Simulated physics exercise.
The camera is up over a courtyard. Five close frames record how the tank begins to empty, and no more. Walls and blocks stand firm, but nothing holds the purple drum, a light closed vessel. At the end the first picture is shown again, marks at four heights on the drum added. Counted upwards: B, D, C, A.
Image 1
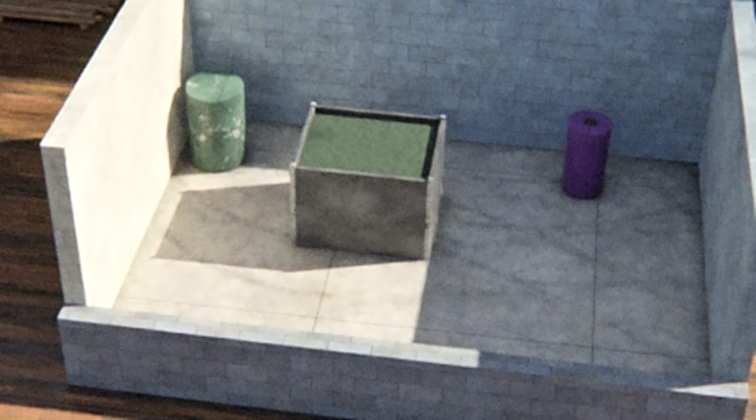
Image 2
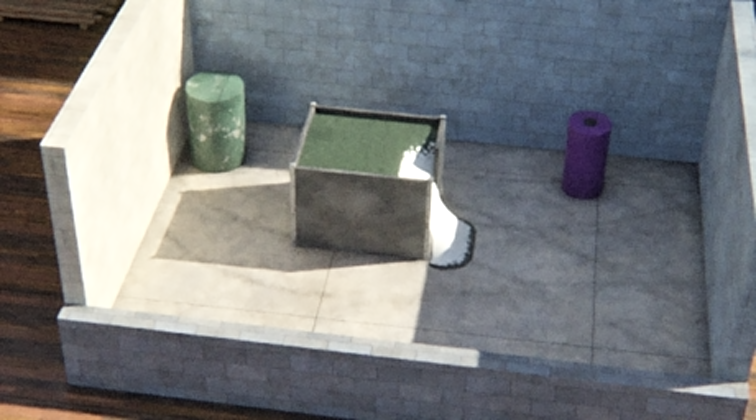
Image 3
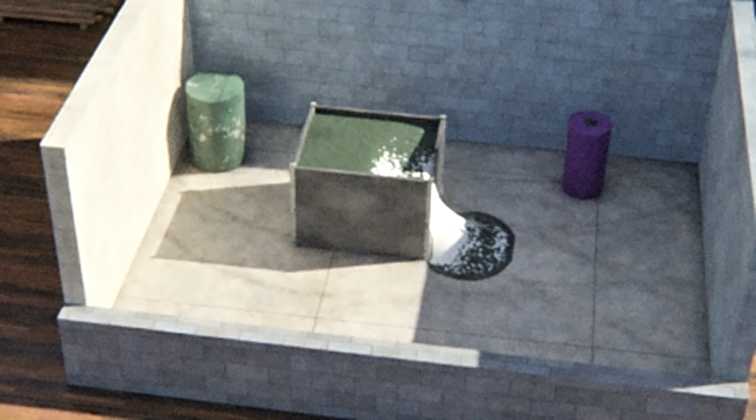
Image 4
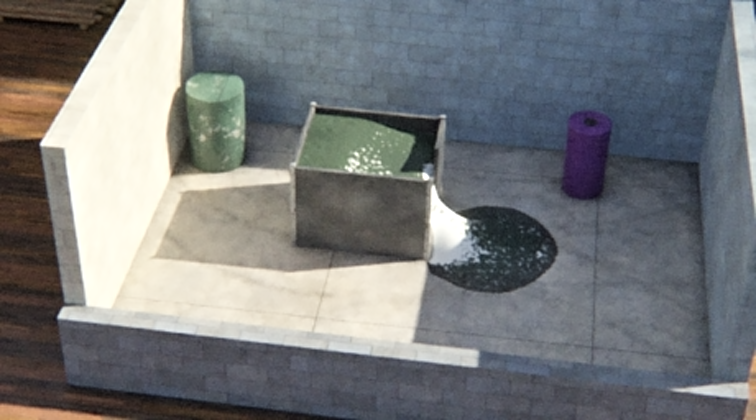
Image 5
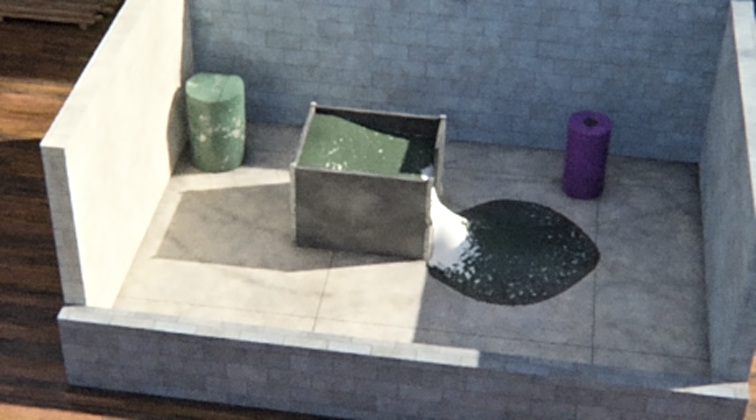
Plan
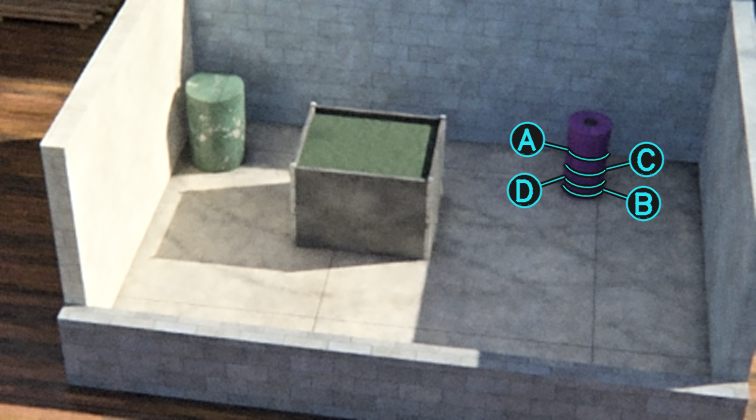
Square stone tank of green water in a walled courtyard gushing from its right side, a dark puddle spreading across the paving.
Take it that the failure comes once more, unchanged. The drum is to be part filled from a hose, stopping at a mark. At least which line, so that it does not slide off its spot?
I would pick mark D.
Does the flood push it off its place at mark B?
Yes, it does.
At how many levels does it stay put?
Three of them.
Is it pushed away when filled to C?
No, not at all.
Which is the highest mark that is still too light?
It is B.
In cyan, A at (587, 159); B at (582, 195); C at (585, 175); D at (583, 187); from the bottom up B, D, C, A.
With A, it does not move.
With B, it is pushed about 3 times its own width away.
With C, it does not move.
With D, it does not move.
